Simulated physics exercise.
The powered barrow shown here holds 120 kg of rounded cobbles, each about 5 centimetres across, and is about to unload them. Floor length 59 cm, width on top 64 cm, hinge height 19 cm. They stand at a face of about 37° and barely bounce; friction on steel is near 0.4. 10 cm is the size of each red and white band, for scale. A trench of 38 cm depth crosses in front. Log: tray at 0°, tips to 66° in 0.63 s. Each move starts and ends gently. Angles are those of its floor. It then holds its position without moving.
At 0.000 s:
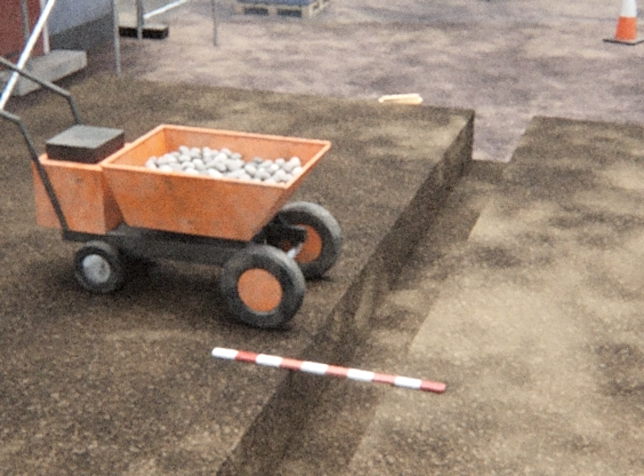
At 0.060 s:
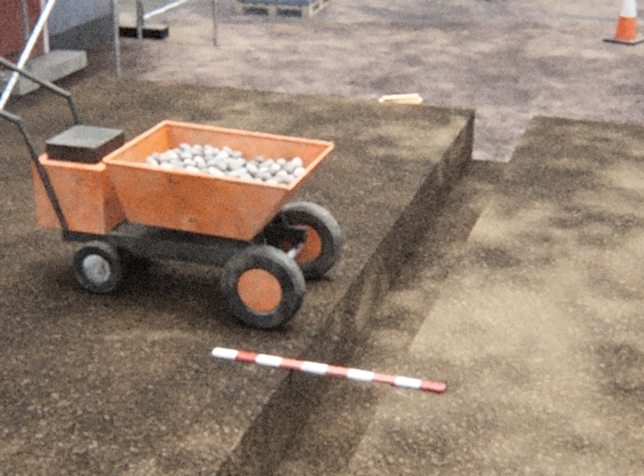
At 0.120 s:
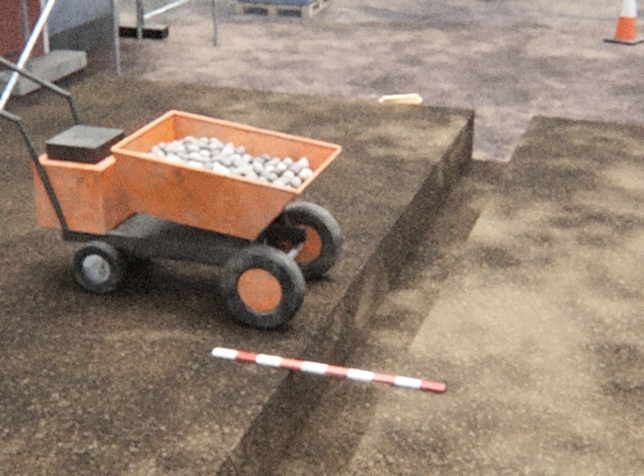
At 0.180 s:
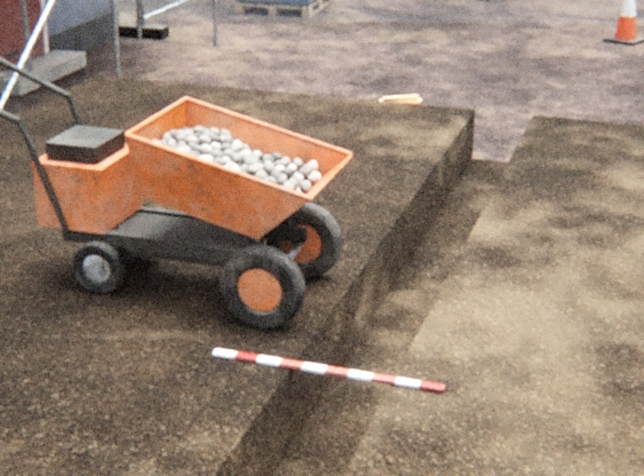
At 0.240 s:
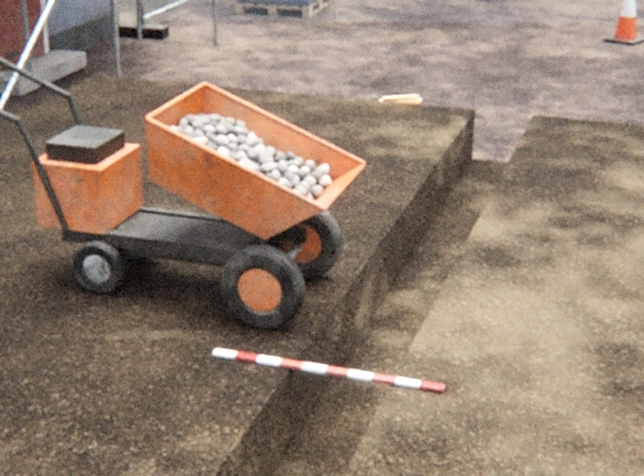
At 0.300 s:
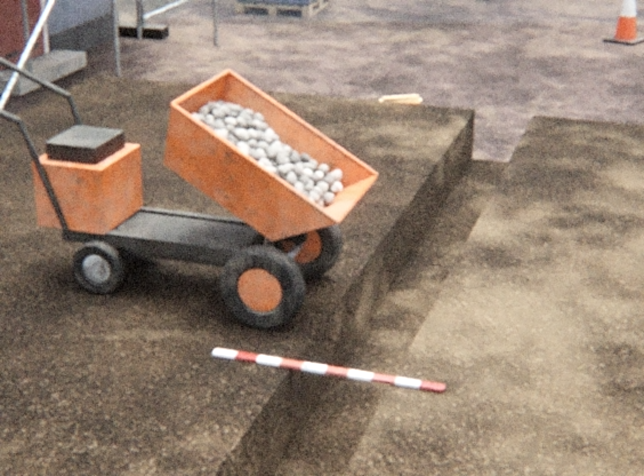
An orange powered barrow loaded with pale rounded cobbles stands on brown earth at left, seen from slightly above, facing a trench that cuts across the ground. A red-and-white striped pole lies in front, with a traffic cone at upper right and metal poles behind. The tray tilts steadily forward to the right, its rear rising steeply, while the wheels and camera stay still.
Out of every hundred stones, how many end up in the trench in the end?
Around 36 in every hundred.
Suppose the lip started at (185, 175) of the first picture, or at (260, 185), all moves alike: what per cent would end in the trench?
Near 70 per cent from the first place, 55 from the second.
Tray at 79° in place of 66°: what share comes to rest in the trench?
In that case around 30 percent.
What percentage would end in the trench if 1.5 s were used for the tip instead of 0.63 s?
Something close to 50 per cent.
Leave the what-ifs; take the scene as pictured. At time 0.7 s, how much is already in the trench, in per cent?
By that point it's something like 5 in a hundred.
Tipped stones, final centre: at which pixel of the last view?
Somewhere near pixel (450, 321).
After 0.5 s the floor is at 55°; 100 % in the tray; the foremost stones are at (352, 235).
After 0.7 s the floor is at 66°; 89 % in the tray, 6 % in the trench, 5 % past the trench; the foremost stones are at (432, 292).
After 1.1 s the floor is at 66°; 34 % in the tray, 13 % in the trench, 53 % past the trench; the foremost stones are at (587, 337).
After 3.0 s the floor is at 66°; 7 % in the tray, 36 % in the trench, 56 % past the trench; the foremost stones are past the picture's edge.
